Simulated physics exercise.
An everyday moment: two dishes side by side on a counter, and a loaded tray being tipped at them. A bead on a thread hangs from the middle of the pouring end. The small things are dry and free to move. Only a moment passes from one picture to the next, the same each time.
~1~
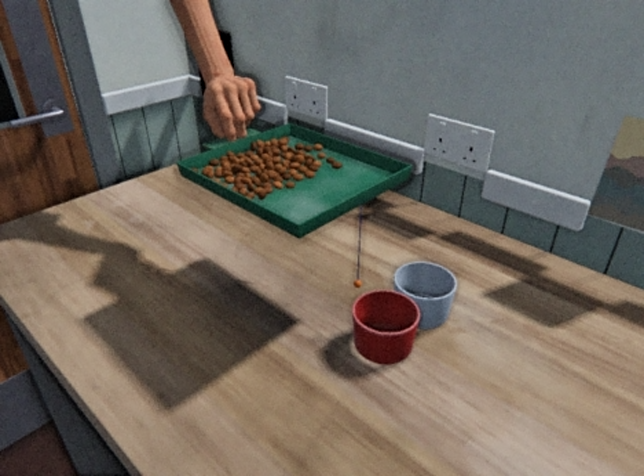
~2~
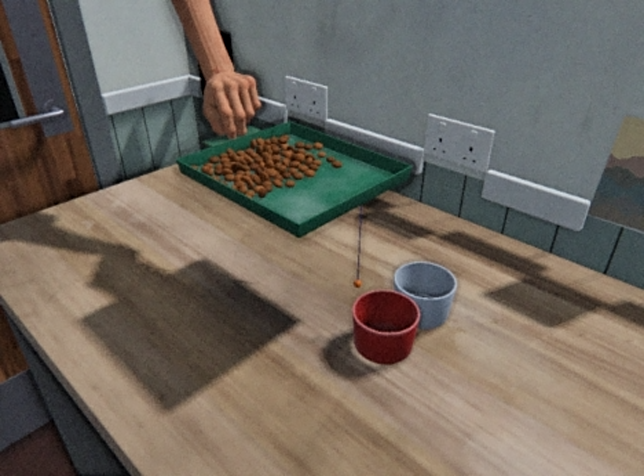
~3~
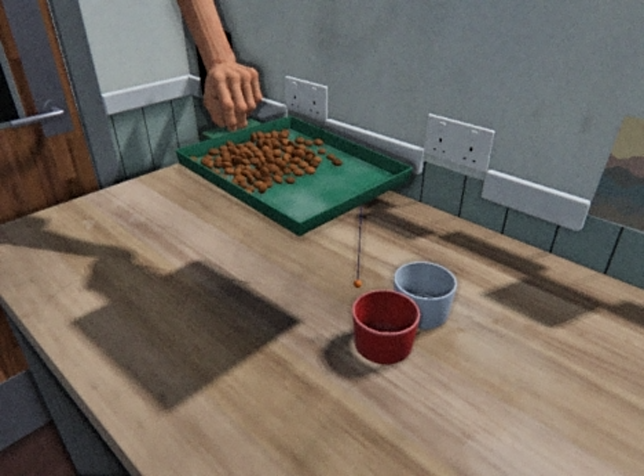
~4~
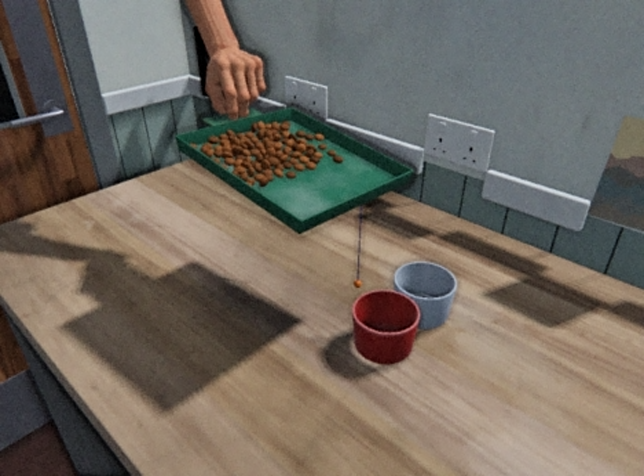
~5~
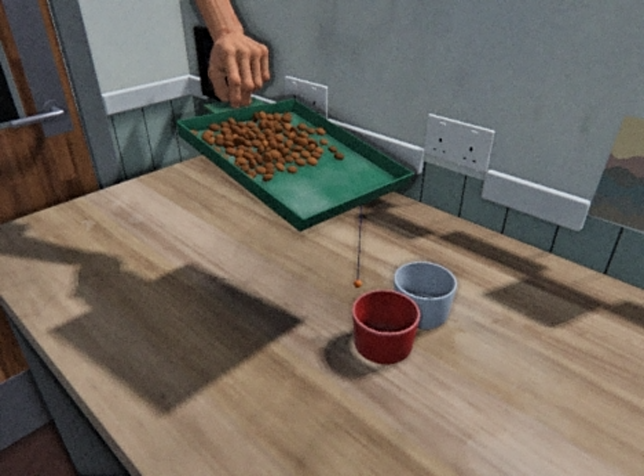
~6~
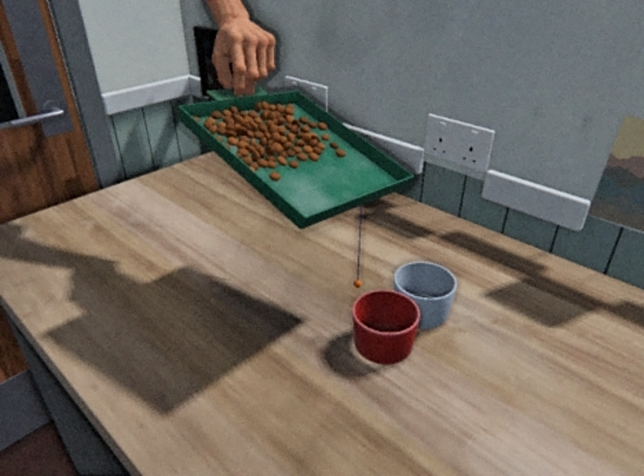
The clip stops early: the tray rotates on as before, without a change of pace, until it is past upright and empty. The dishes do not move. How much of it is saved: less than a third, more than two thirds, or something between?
In the dishes lies between a third and two thirds of it.
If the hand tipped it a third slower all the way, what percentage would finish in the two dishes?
Some 60 per cent.
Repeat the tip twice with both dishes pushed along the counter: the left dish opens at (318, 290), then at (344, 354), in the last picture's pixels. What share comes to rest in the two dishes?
Roughly 0 per cent, and 10 per cent.
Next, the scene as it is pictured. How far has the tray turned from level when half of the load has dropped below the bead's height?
Near 100 degrees.
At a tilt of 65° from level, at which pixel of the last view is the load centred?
Around (386, 182).
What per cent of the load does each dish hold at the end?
For the left dish some 10 %, for the right dish some 40 %.
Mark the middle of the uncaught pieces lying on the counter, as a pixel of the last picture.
Roughly at (397, 282).
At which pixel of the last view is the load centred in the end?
Close to (415, 304).
Shortly afterwards, tray tipped steeply; the bulk on the tray; only a few in the right dish; a little in the air.
Next, tray tipped past a quarter turn; near a quarter on the tray; a little in the left dish; near a third in the right dish; near a quarter outside both; near a quarter in the air.
Some moments later, tray tipped past a quarter turn; a little in the left dish; near a third in the right dish; near half outside both.
In the end, tray tipped past a quarter turn; a little in the left dish; near a third in the right dish; near half outside both.
